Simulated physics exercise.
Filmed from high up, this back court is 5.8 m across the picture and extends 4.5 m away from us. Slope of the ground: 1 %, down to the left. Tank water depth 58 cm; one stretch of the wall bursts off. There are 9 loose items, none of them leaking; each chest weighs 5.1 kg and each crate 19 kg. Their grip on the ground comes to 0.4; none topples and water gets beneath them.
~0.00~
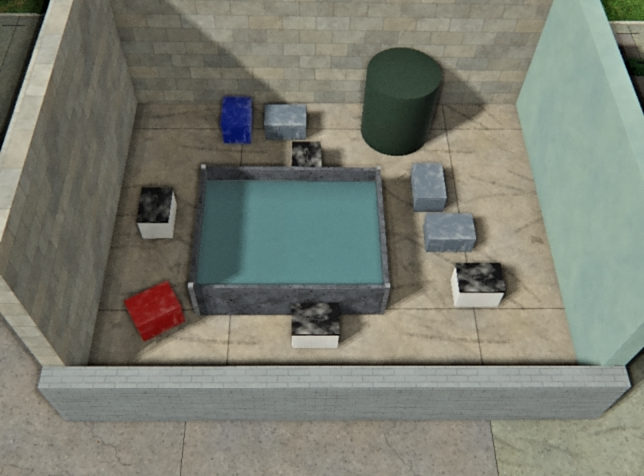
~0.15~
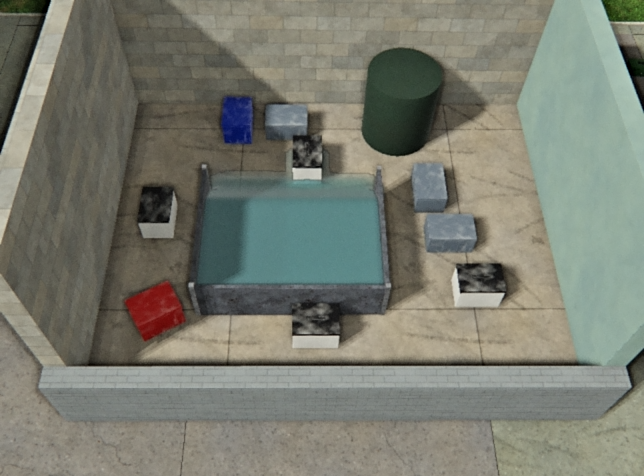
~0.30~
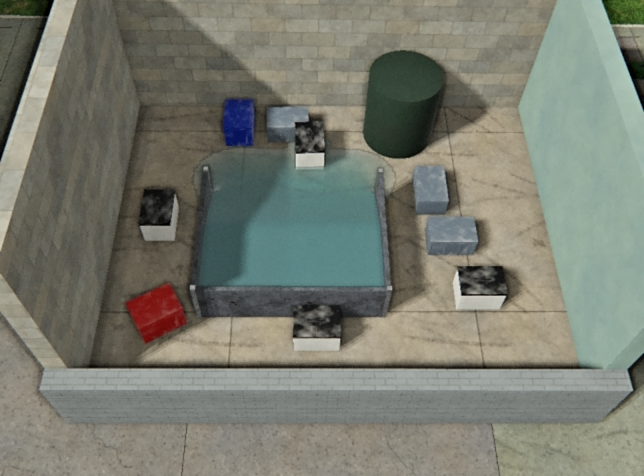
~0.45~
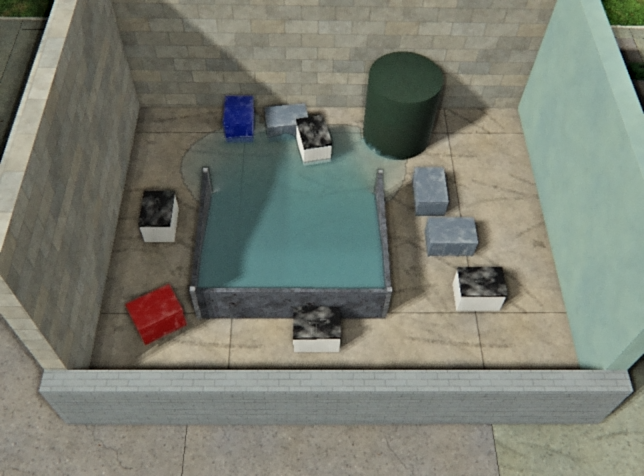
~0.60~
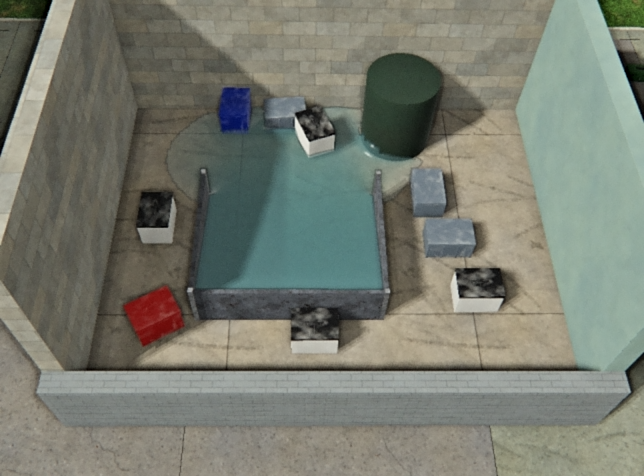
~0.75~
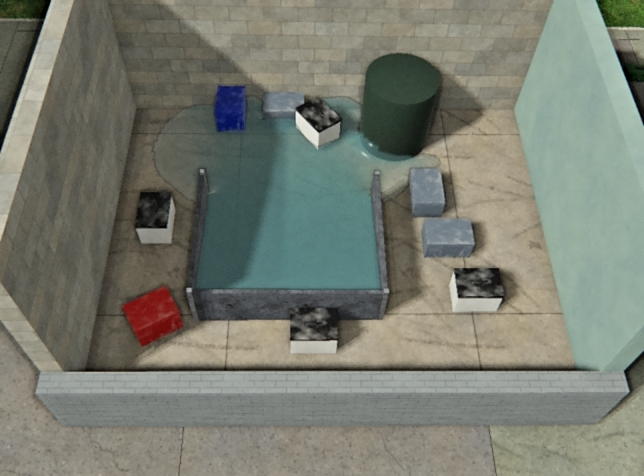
To begin with, a walled court holds a full tank of water, with scattered blocks, a red chest, a blue chest and a green cylinder around it. The tank's far wall gives way and water spreads across the paving behind, pushing a black-topped block backward and turning it, then shifting the blue chest slightly.
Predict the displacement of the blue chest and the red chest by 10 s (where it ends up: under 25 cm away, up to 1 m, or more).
My prediction: My guess is the blue chest gets washed a long way; my guess is the red chest gets washed a long way.
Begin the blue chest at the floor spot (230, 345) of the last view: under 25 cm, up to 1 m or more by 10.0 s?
By that time it is swept a long way.
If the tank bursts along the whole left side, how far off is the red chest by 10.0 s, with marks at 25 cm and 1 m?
If that happened, the red chest winds up well away.
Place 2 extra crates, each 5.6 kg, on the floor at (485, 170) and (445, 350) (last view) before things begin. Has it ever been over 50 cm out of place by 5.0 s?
Respectively: Outside the limit and inside the limit.
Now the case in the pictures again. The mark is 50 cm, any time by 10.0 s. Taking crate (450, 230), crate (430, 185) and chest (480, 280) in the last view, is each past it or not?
Results in listed order: Exceeds / exceeds / falls short.
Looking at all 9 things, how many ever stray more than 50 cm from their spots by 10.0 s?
It works out to 8.
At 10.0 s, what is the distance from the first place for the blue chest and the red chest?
I'd estimate about 350 and 450 cm, in that order.
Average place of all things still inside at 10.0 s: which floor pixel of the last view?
The centre sits near (405, 276).
After 2.0 s the blue chest is near (141, 91), 1.3 m from its start, afloat; the red chest is near (151, 309), 0.0 m from its start, aground; 3 afloat.
After 4.5 s the blue chest is near (116, 334), 3.7 m from its start, afloat; the red chest is near (240, 360), 1.3 m from its start, afloat; 6 afloat.
After 7.0 s the blue chest is near (134, 346), 3.7 m from its start, afloat; the red chest is near (430, 360), 3.3 m from its start, afloat; 7 afloat.
After 10.0 s the blue chest is near (191, 357), 3.7 m from its start, afloat; the red chest is near (542, 297), 4.6 m from its start, afloat; 8 afloat.
